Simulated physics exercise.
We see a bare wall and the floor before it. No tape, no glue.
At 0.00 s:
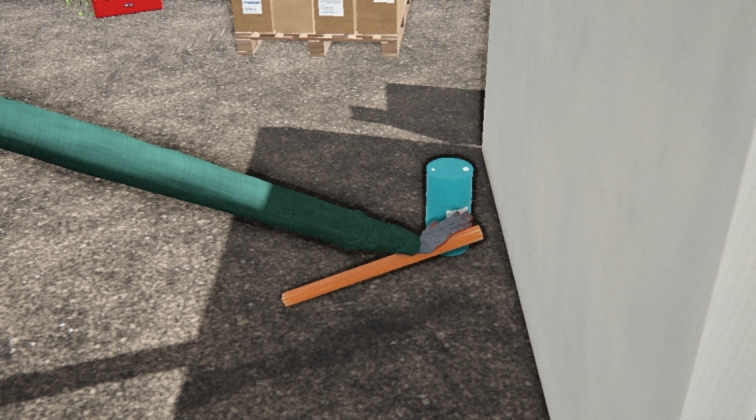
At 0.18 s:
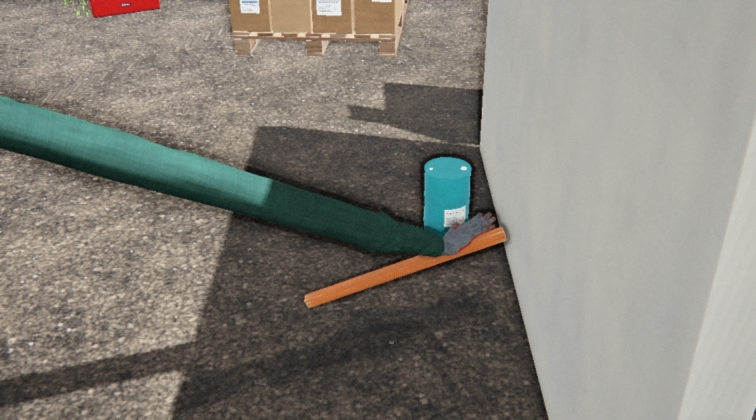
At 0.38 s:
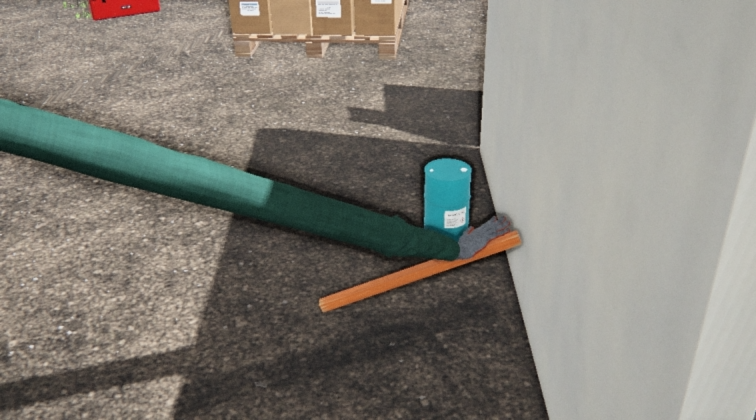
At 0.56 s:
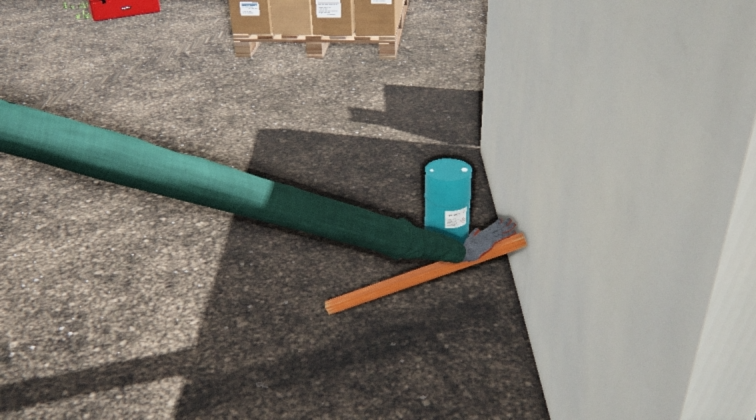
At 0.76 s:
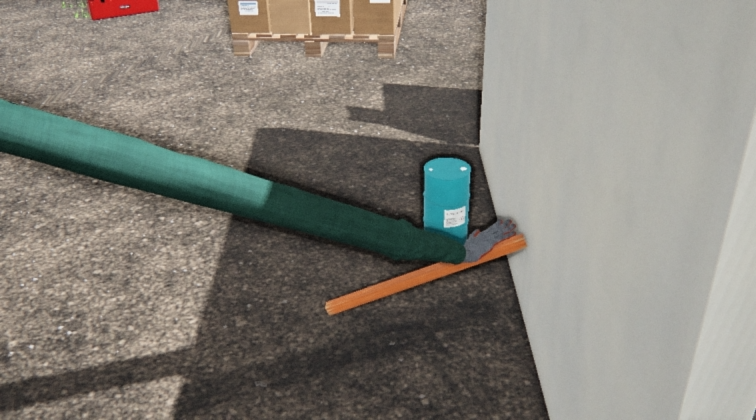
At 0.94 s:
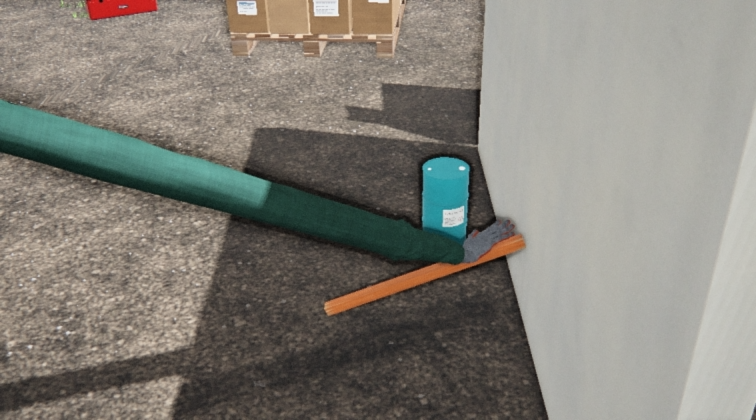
A dark green sleeved arm with a grey-gloved hand slides an orange pole to the right across shadowed, rough ground until its end is at a bare grey wall, seen from above. A turquoise canister stands just behind the hand, with stacked cardboard boxes on a pallet and a red object farther back. The pole's movement is short and slows to stillness, the hand staying on it, while the view barely shifts.
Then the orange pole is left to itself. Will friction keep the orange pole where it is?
It slips out.
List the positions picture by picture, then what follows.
On its way; orange pole (380, 267); turquoise canister (448, 207), in the first frame.
On its way; orange pole (403, 269); turquoise canister (446, 207), in the second frame.
On its way; orange pole (418, 272); turquoise canister (447, 208), in the third frame.
On its way; orange pole (424, 275); turquoise canister (447, 208), in the fourth frame.
Propped up under the hand; orange pole (424, 276); turquoise canister (446, 207), in the fifth frame.
Propped up under the hand; orange pole (423, 276); turquoise canister (445, 207), in the sixth frame.
After 1.36 s, orange pole 22° lower than it was left near (414, 308).
After 1.78 s, orange pole 22° lower than it was left near (414, 307).
At rest (2.2 s), moved from the start, orange pole; turquoise canister in place. Seen from the same camera at the end, orange pole near (414, 307). The pole gives way.
